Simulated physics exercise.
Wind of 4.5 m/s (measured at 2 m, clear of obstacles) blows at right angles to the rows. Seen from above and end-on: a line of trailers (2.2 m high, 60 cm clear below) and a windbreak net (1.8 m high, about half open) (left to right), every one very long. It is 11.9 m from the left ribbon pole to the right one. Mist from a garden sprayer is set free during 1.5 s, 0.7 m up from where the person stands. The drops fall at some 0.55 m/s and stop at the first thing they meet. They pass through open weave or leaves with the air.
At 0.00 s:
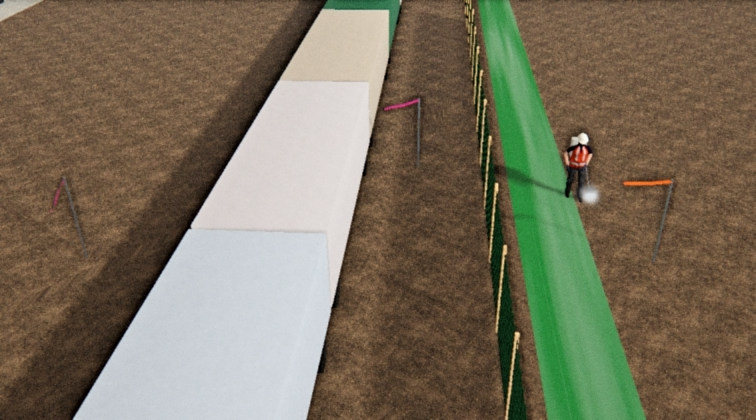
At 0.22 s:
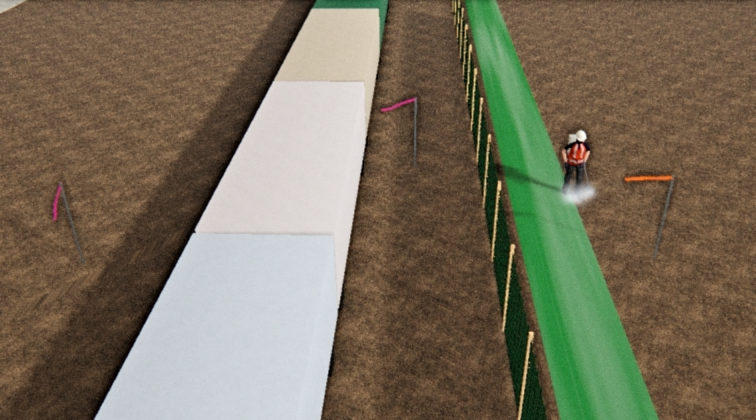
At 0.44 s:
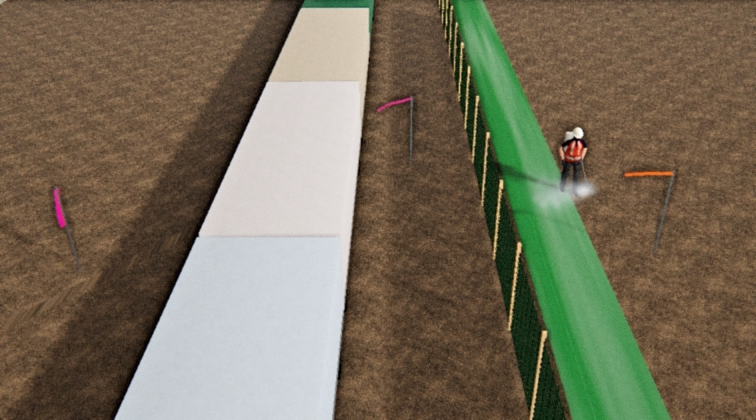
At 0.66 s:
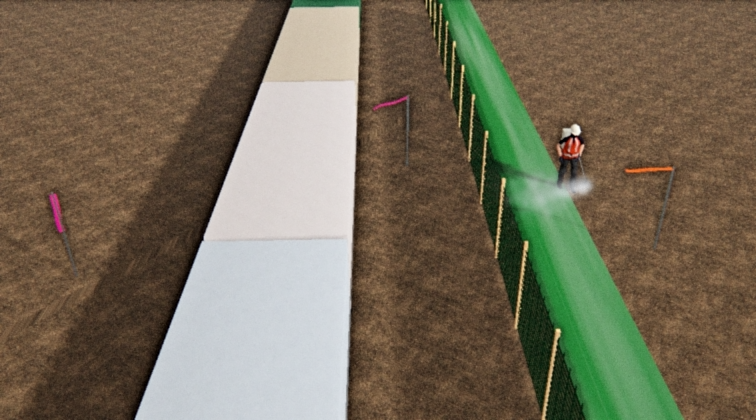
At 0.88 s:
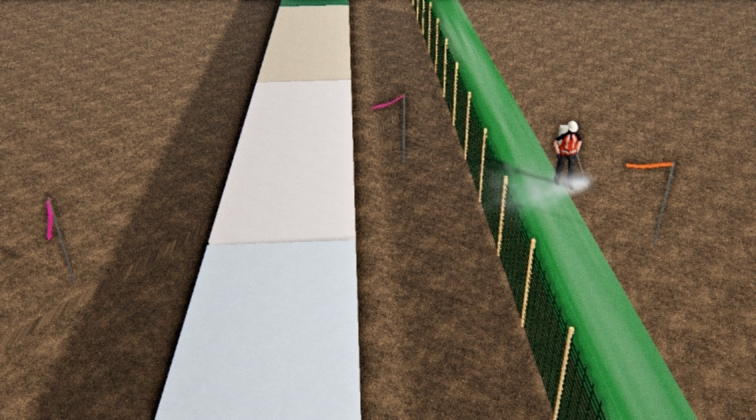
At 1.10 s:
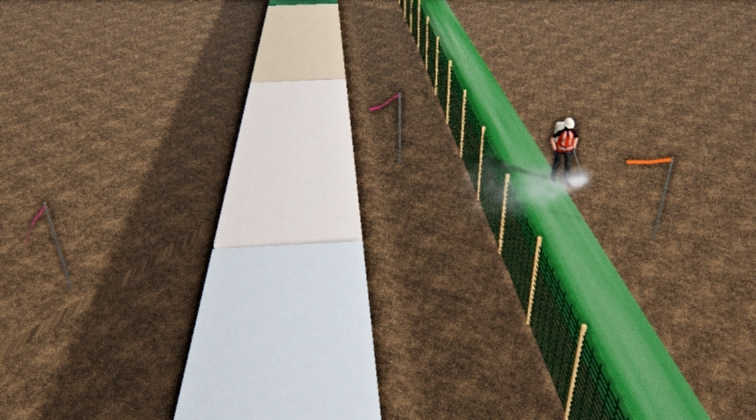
White mist puffs out beside a figure in an orange vest by a green netted windbreak and spreads leftward over it, while ribbons on poles flutter and the view shifts slowly around a long pale row of trailers.
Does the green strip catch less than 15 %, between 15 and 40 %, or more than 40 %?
On the green strip: Between 15 and 40 %.
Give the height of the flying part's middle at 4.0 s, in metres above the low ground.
Roughly 0.8 m up.
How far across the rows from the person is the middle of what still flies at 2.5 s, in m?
About 3.0 m.
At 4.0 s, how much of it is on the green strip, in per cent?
About 30 %.
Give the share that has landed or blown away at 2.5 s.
About 60 %.
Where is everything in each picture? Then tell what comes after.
In the first picture, the spray in the air spans x = 585 to 595 around y = 195 and it comes from (589, 191).
In the second picture, the right ribbon ends at (625, 179), leaning 85 degrees to the left, the spray in the air spans x = 565 to 590 around y = 195 and the green one passes (558, 254).
In the third picture, the inner ribbon ends at (378, 111), leaning 70 degrees to the left, the spray in the air spans x = 535 to 590 around y = 190 and the top of the windbreak net crosses (490, 143).
In the fourth picture, the left ribbon ends at (62, 231), hanging almost straight, the spray in the air spans x = 515 to 585 around y = 190 and the green one passes (535, 190).
In the fifth picture, the right ribbon ends at (627, 165), leaning 90 degrees to the left and the spray in the air spans x = 495 to 585 around y = 185.
In the sixth picture, the inner ribbon ends at (370, 109), leaning 60 degrees to the left, the spray in the air spans x = 475 to 580 around y = 180 and the top of the line of trailers crosses (295, 128).
After 2.5 s, 40 % is in the air or yet to come; 28 % lies on the green strip; the middle of what still flies is 0.5 m above the low ground, near (454, 191).
After 4.0 s, 13 % is in the air or yet to come; 29 % lies on the green strip; the middle of what still flies is 0.8 m above the low ground, near (365, 183).
After 8.0 s, 4 % is in the air or yet to come; 29 % lies on the green strip.
After 20.0 s, 0 % is in the air or yet to come; 29 % lies on the green strip.
After 45.0 s, 0 % is in the air or yet to come; 29 % lies on the green strip.
